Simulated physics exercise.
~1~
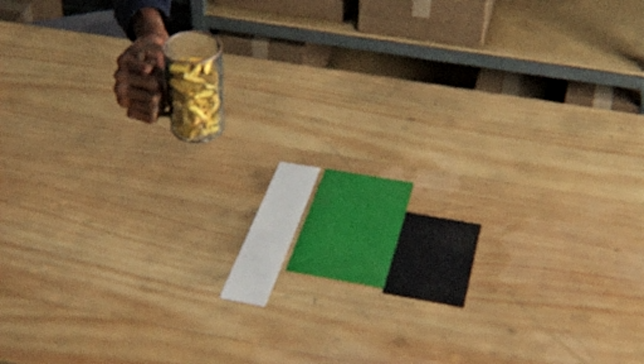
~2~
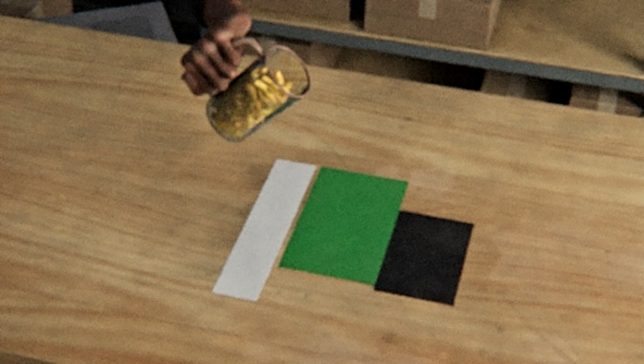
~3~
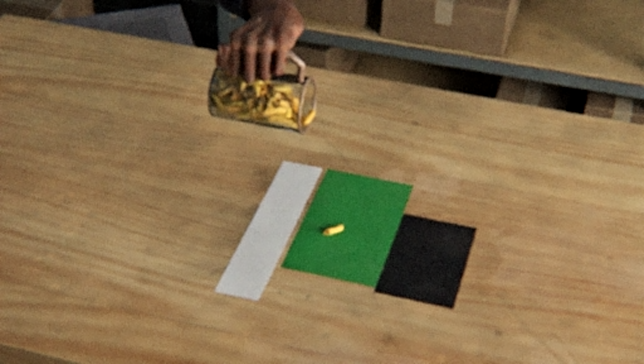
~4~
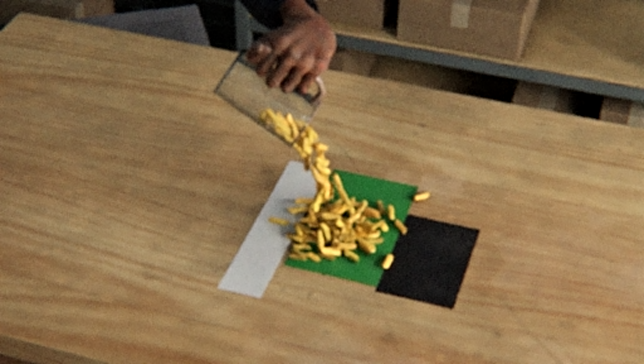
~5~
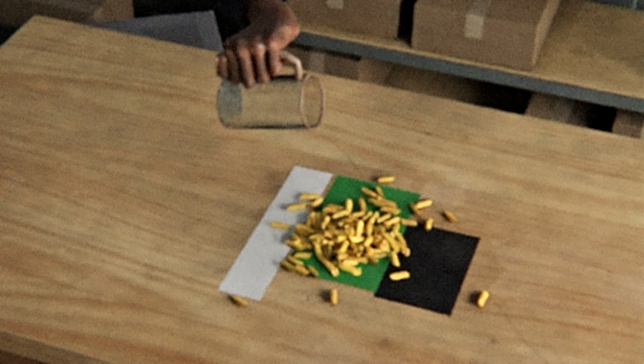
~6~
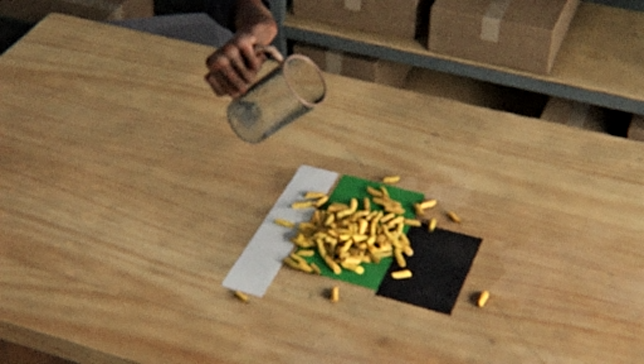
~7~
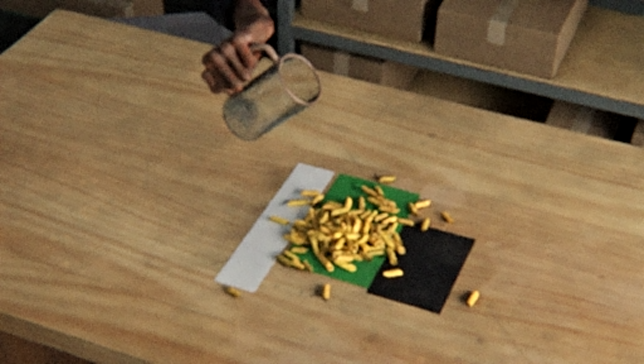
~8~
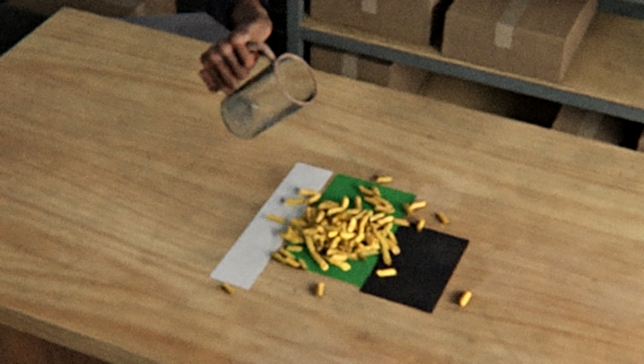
To begin with, a hand holds a clear glass cup full of yellow dry pasta pieces upright over a wooden table, beyond a white, a green and a black mat. The hand moves the cup to the right and tips it onto its side, and one piece drops onto the green mat. It then tilts the cup further until the pasta pours out in a rush, heaping on the green mat. The hand turns the emptied cup partway back and holds it leaning. Most pieces end on the green mat, with a few on the white and black mats and the bare table.
